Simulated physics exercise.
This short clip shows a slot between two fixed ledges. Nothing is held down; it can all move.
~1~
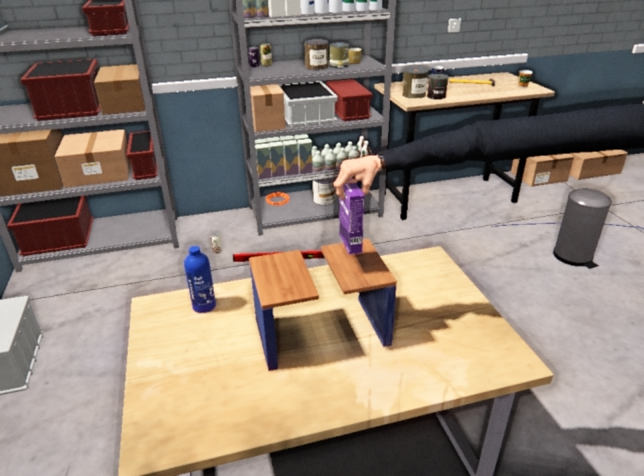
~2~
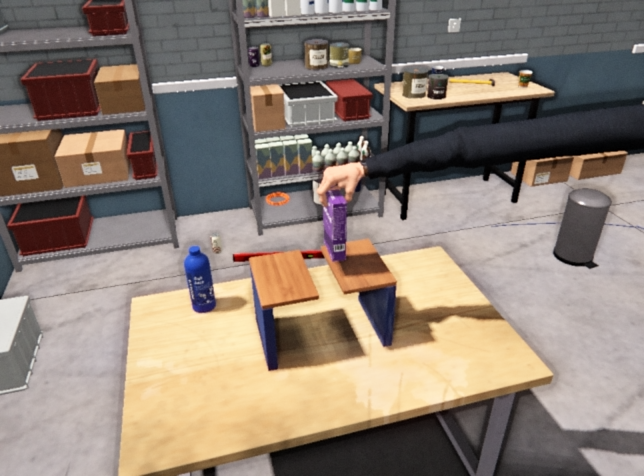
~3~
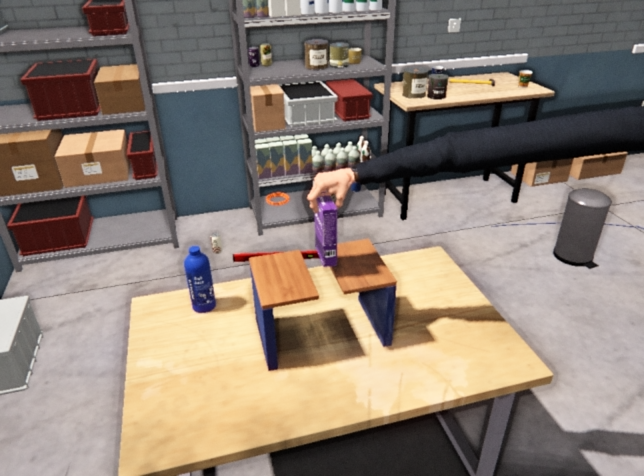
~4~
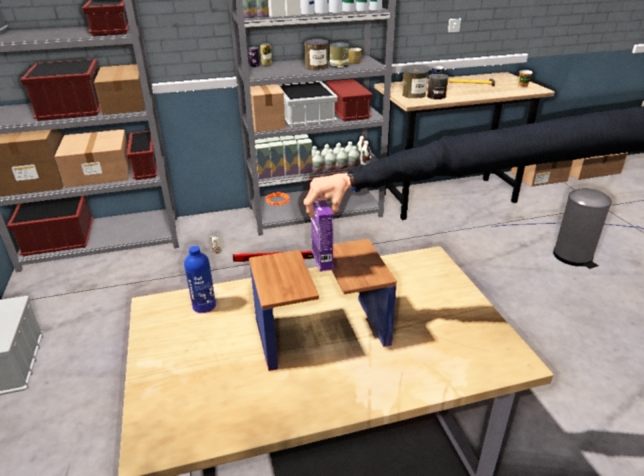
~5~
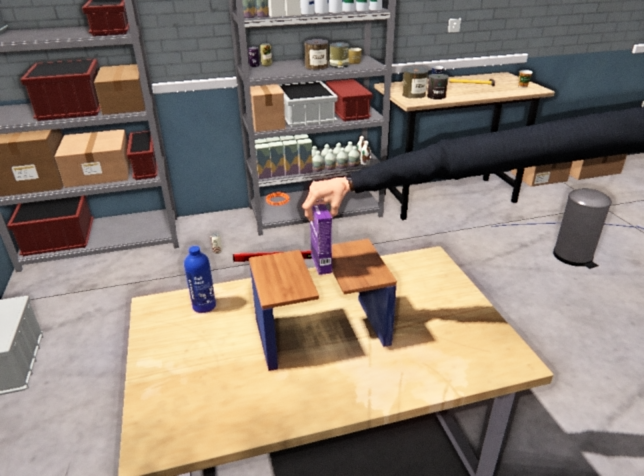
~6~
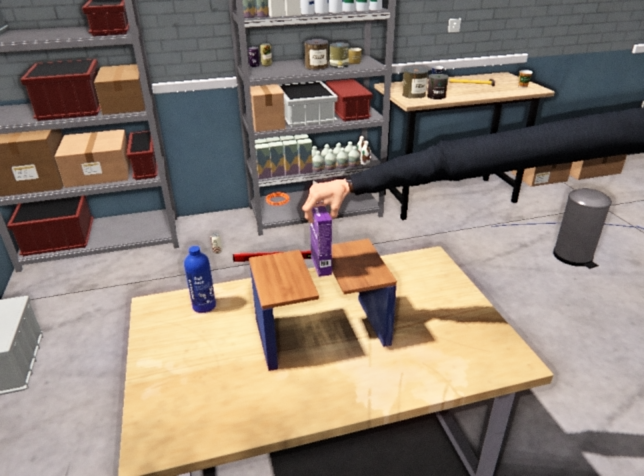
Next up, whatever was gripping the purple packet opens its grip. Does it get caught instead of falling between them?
It is going to get to the table.
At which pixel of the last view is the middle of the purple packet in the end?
End position, last frame: About (322, 310).
Then, 0.20 s after the last picture, purple packet slid a little near (321, 254).
Then, 0.30 s after the last picture, purple packet slid well along near (322, 294).
Then, 0.40 s after the last picture, purple packet slid well along near (322, 307).
At rest, moved from the start, purple packet; blue bottle in place. Seen from the same camera at the end, purple packet near (322, 310). The packet drops through.
